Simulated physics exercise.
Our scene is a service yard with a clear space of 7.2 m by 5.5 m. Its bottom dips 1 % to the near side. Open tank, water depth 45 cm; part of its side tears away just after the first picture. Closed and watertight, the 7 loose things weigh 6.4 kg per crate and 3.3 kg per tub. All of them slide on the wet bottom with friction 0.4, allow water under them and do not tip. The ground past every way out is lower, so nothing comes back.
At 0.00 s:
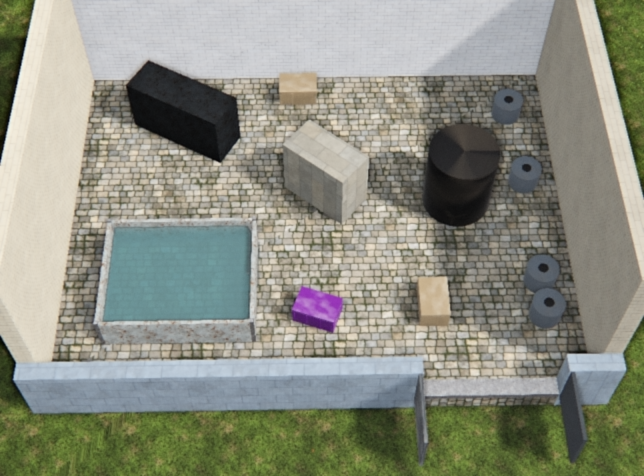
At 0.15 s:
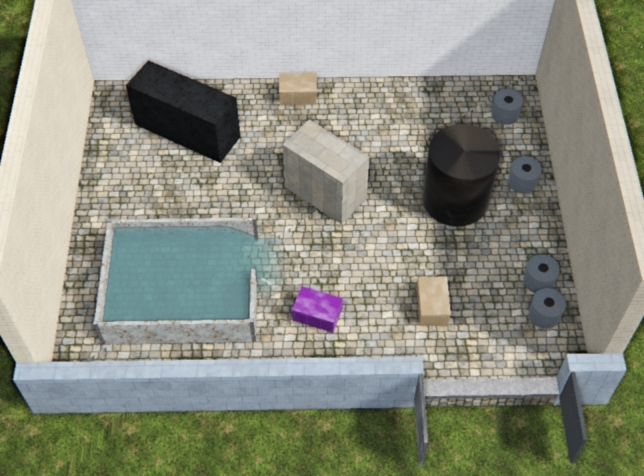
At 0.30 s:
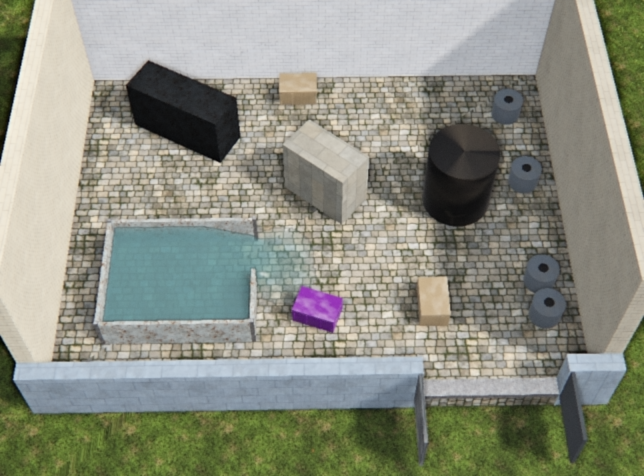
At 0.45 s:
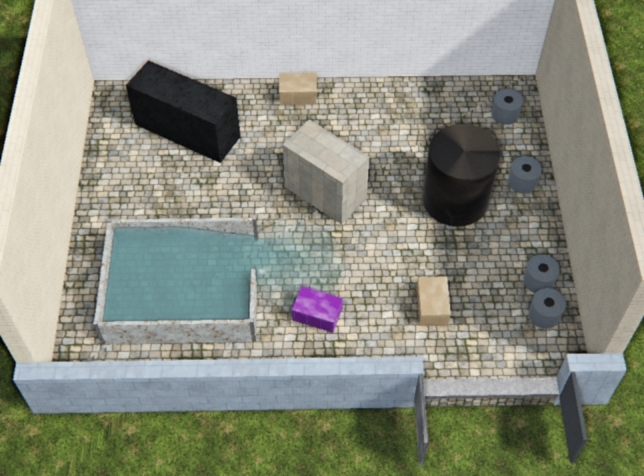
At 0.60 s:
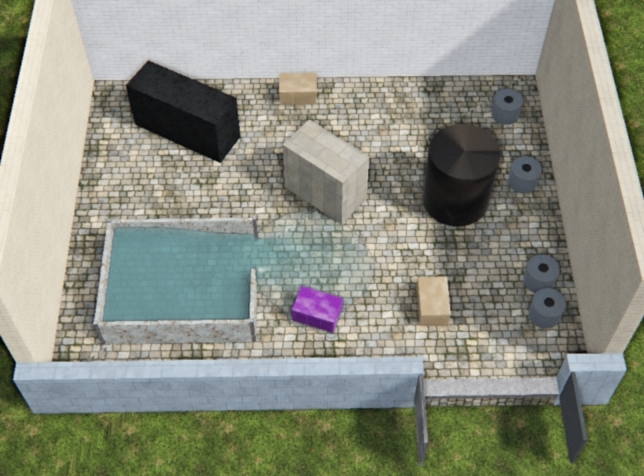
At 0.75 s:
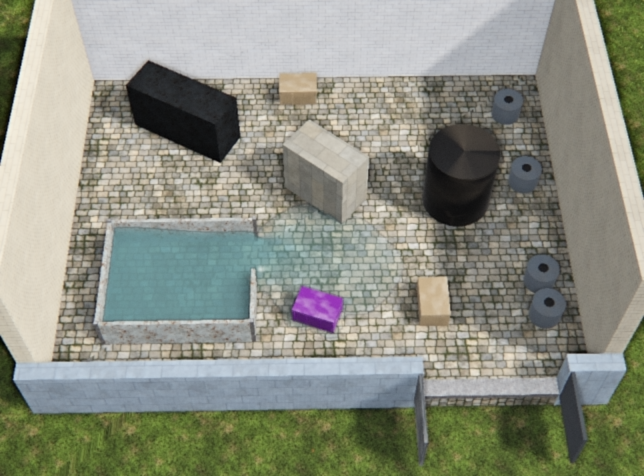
Water poured out through the right side of an open tank in a walled, paved yard and spread in a thin sheet across the stones behind the purple crate, which barely moved.
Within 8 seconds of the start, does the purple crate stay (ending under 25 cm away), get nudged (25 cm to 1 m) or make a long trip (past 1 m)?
It gets nudged.
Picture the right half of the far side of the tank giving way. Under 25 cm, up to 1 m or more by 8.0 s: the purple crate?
My answer is that the purple crate remains put.
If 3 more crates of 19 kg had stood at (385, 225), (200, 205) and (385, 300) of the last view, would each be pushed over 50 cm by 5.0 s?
Answers, first to last: Exceeding, not exceeding, exceeding.
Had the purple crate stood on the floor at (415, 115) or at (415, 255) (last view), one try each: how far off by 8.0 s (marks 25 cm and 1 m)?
Try one, it keeps its spot; try two, it is swept a long way.
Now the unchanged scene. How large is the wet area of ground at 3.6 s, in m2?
Somewhere around 22 m2, roughly.
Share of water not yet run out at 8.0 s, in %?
Somewhere near 80 percent, give or take.
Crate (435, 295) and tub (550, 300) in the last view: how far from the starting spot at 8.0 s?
In turn: Gone out, gone out.
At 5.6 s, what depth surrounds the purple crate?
1 cm or so.
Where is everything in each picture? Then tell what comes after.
The first frame shows the purple crate at (317, 304) rests on the ground; water covers 3.0 m2; 0 of 7 have shifted.
The second frame shows the purple crate at (317, 304) rests on the ground; 3.4 m2 under water; 0 of 7 have shifted.
The third frame shows the purple crate at (317, 304) rests on the ground; 3.9 m2 under water; 0 of 7 have shifted.
The fourth frame shows the purple crate at (317, 304), on the bottom; 4.6 m2 under water; 0 of 7 have shifted.
The fifth frame shows the purple crate at (317, 304), on the bottom; water covers 5.3 m2; 0 of 7 have shifted.
The sixth frame shows the purple crate at (318, 304) rests on the ground; 6.1 m2 under water; 0 of 7 have shifted.
After 1.6 s the purple crate is near (321, 312), 0.1 m from its start, aground; 0 of 7 are out; 0 afloat.
After 3.6 s the purple crate is near (319, 330), 0.4 m from its start, aground; 0 of 7 are out; 2 afloat.
After 5.6 s the purple crate is near (319, 330), 0.4 m from its start, aground; 2 of 7 are out; 1 afloat.
After 8.0 s the purple crate is near (319, 330), 0.4 m from its start, aground; 2 of 7 are out; 3 afloat.
